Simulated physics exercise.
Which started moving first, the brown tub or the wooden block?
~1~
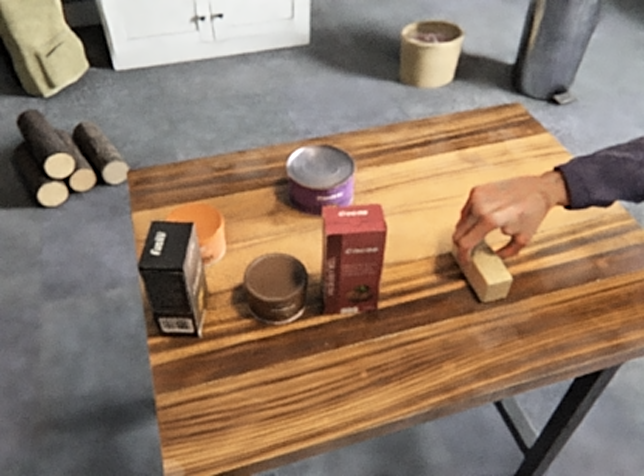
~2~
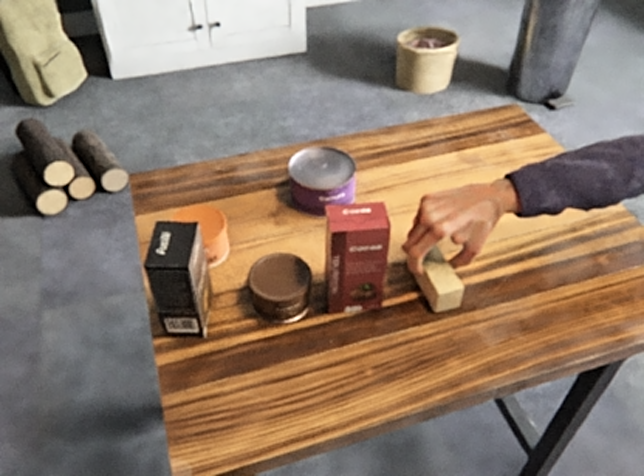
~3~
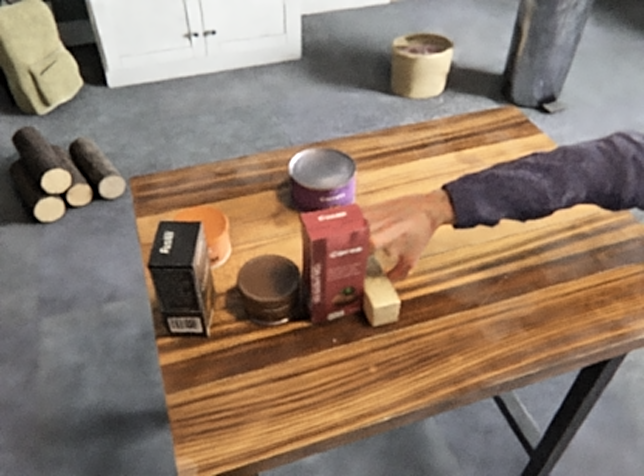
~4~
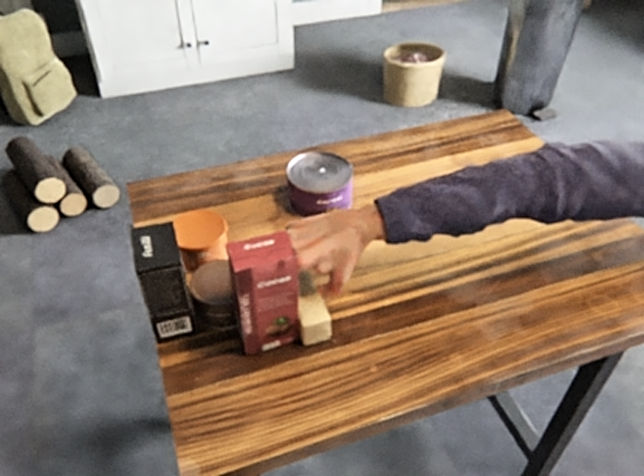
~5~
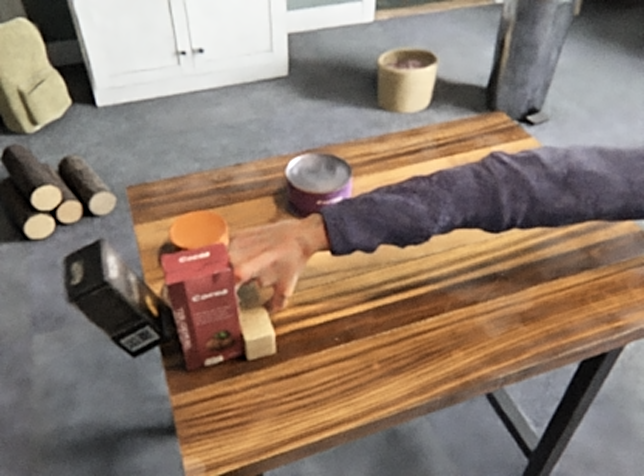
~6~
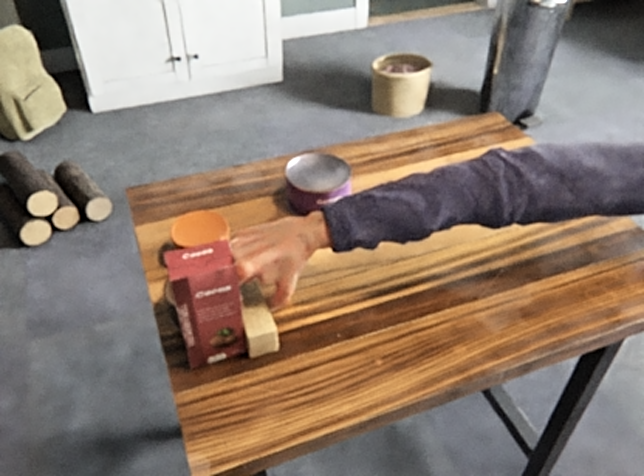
The wooden block started moving first, pushed left by the hand, and the brown tub only began to shift after that.
